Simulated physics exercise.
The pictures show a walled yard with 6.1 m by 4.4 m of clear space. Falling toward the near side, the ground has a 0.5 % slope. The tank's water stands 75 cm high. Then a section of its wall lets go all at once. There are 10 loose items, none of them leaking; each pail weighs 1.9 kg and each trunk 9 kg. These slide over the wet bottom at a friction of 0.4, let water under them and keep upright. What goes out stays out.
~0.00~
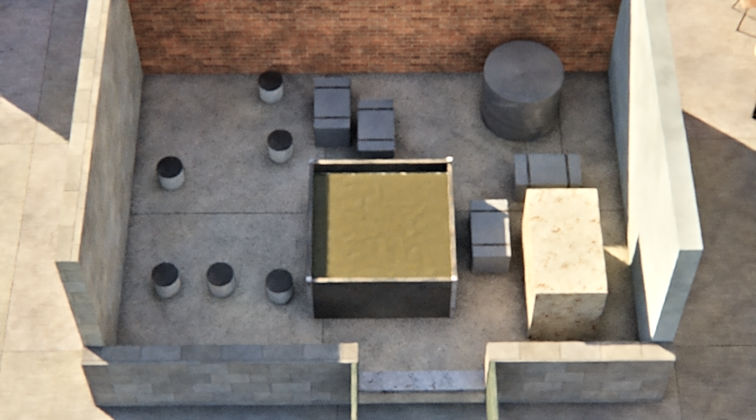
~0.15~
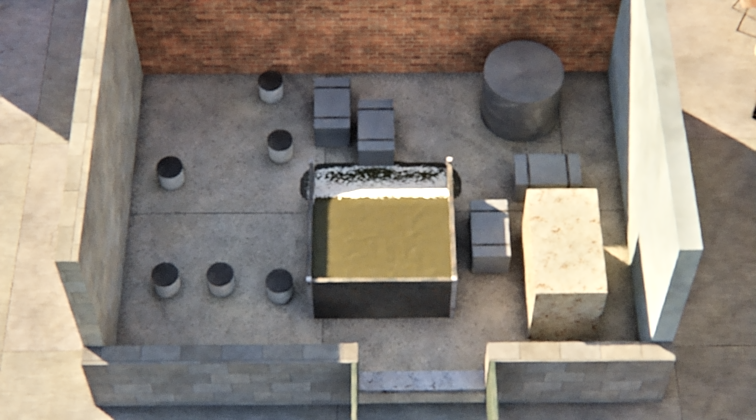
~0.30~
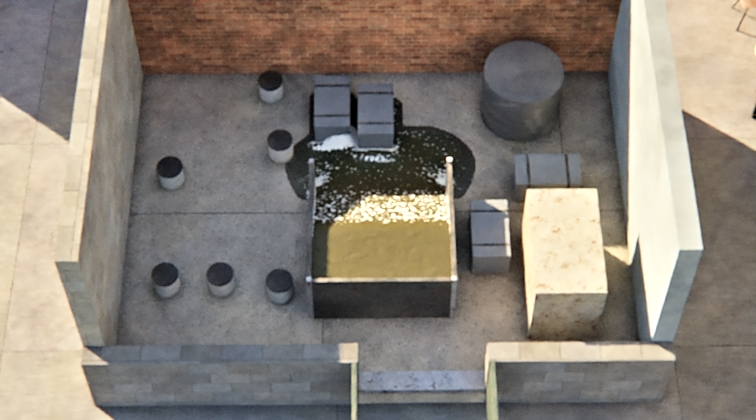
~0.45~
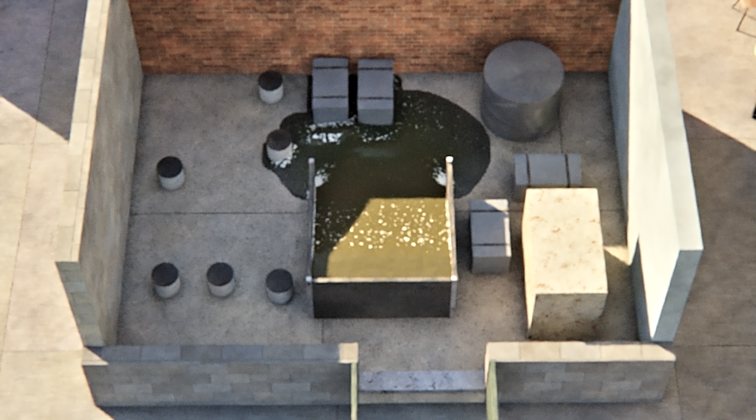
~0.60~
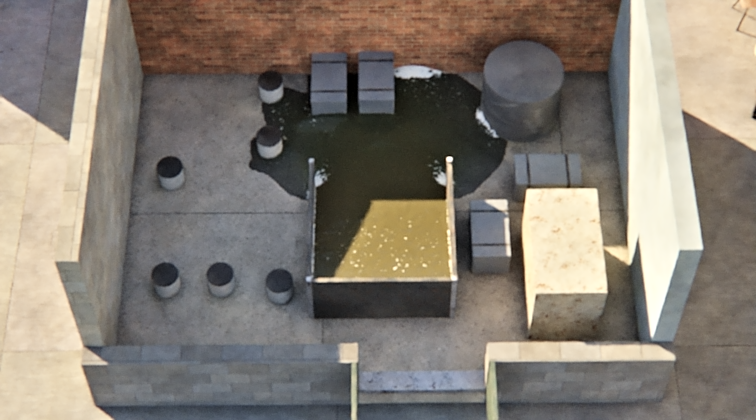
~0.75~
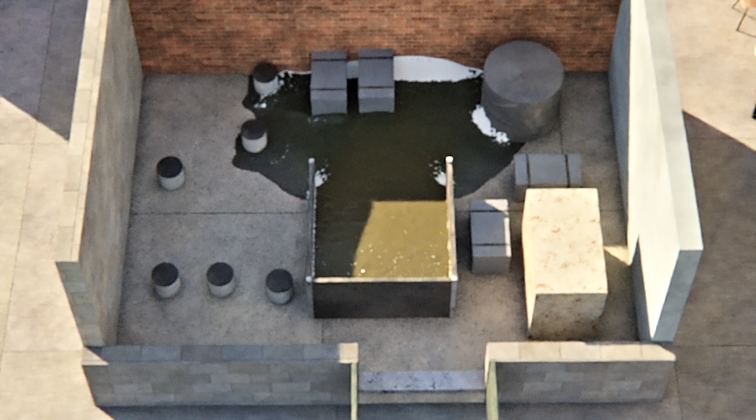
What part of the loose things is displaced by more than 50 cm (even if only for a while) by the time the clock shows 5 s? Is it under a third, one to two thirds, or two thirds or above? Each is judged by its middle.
It is two thirds or above.
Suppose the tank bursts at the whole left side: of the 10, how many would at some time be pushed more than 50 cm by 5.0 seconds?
Then it comes to 9.
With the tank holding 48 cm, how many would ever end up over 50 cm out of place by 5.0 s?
In that case the number is 9.
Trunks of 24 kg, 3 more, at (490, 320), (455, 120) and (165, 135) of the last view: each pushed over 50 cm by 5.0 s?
Going through them, I'd say falls short, exceeds it and finally exceeds it.
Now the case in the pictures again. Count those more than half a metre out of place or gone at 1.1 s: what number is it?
It comes to 3.
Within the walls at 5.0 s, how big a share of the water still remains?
100 % or so.
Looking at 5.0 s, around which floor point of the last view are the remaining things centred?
Somewhere near (344, 297).
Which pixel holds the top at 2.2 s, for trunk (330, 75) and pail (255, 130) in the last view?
I'd say close to (210, 88) and close to (145, 163).
After 1.1 s 3 of 10 are over 50 cm from their spots; 3 afloat.
After 2.2 s 4 of 10 are over 50 cm from their spots; 3 afloat.
After 3.5 s 8 of 10 are over 50 cm from their spots; 6 afloat.
After 5.0 s 9 of 10 are over 50 cm from their spots, and 9 have been at some point; 9 afloat.
